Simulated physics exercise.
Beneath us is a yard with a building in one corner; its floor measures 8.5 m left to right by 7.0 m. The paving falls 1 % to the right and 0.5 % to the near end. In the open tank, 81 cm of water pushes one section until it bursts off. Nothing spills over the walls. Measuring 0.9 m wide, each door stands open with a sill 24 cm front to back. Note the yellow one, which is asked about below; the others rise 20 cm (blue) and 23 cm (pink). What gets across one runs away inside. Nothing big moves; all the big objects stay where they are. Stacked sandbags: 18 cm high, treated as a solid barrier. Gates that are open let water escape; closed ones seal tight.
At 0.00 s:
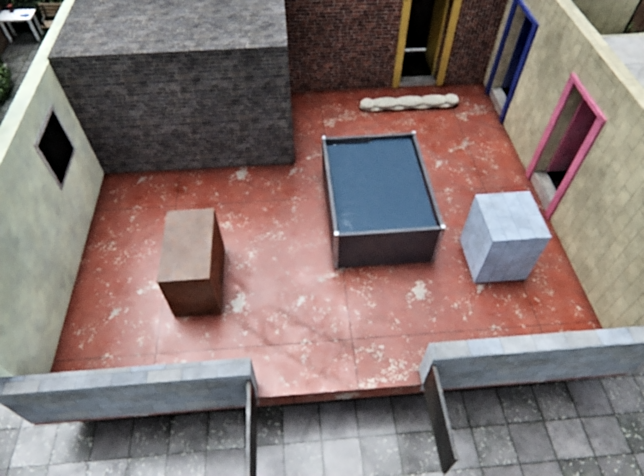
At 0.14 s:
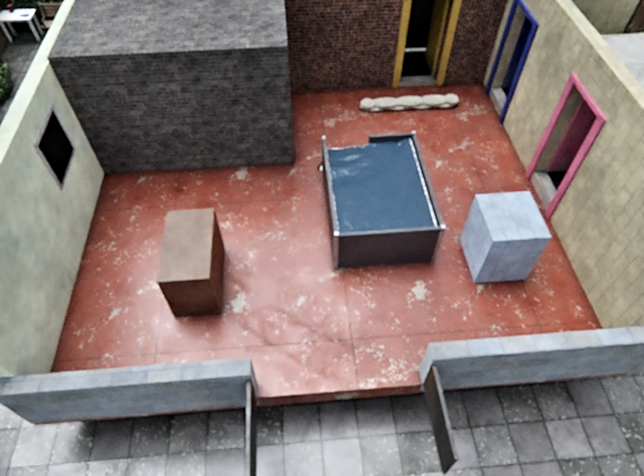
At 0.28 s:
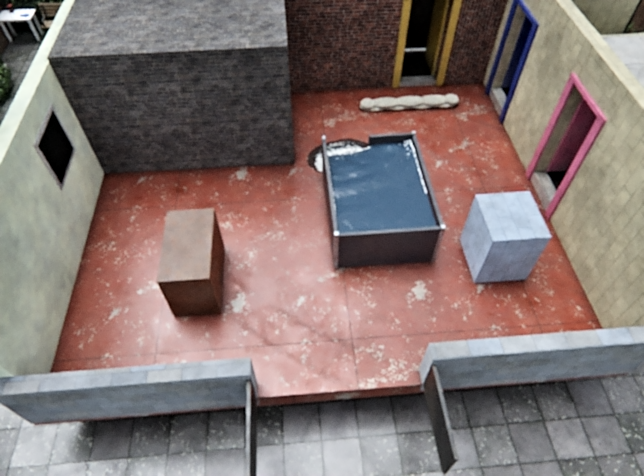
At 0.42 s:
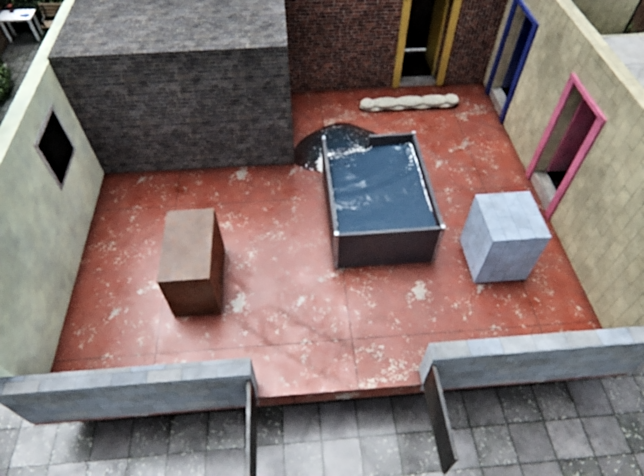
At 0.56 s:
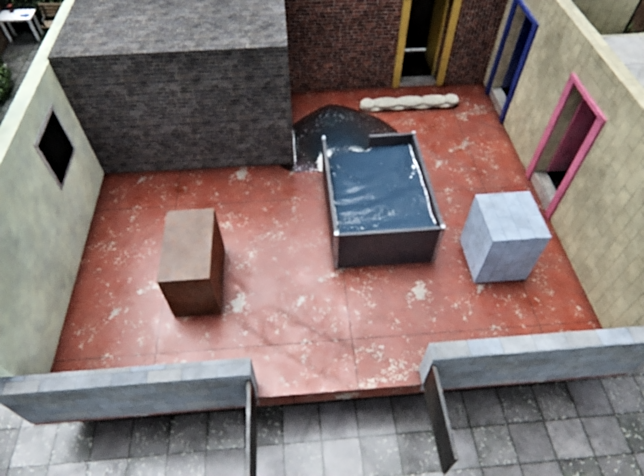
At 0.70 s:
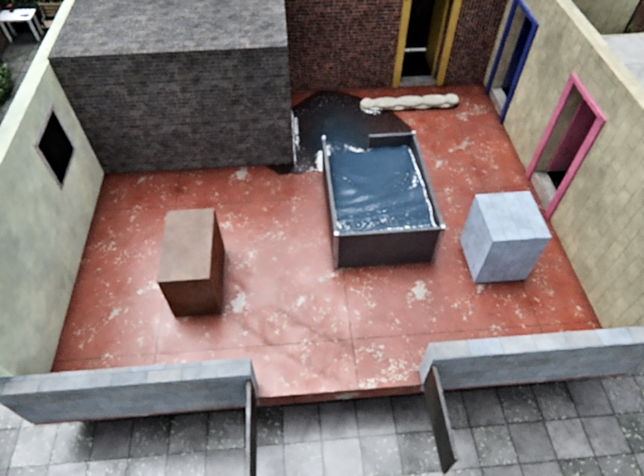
The footage shows a walled yard with a red floor, where dark water escapes from the far side of an open tank, spreading across the floor behind it and reaching the dark building's wall and the pale stacked sandbags.
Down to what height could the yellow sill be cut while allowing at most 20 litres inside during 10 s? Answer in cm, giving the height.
It could go down to about 12 cm.
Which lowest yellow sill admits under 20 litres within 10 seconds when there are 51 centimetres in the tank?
Roughly 5.5 centimetres.
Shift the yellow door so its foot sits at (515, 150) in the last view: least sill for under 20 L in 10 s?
Minimum: About 12.0 cm.
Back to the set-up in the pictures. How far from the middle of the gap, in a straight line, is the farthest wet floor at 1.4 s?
About 3.4 m.
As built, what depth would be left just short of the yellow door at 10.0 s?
Lab note: Depth approx. 11.0 cm.
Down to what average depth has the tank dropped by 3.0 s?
Around 39 cm on average.
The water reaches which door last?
That one's the pink door.
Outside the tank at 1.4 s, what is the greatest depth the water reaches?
55 cm.
After 1.4 s water covers 15 % of the floor, deepest (55 cm) near (296, 95); it has not reached the yellow door.
After 3.0 s water covers 25 % of the floor, deepest (47 cm) near (477, 87); 18 cm at the yellow door, 4 litres in over its 11 cm sill.
After 10.0 s water covers 70 % of the floor, deepest (20 cm) near (613, 353); 11 cm at the yellow door, 30 litres in over its 11 cm sill.
At the yellow door as built, the water arrived by 1.5 s and peaked near 18 cm at 3.0 s.
Run again over the same 10 s with other heights there, 35 litres in over 10.5 cm, 10 litres over 14 cm. The limit of 20 litres is kept from about 12 cm up.
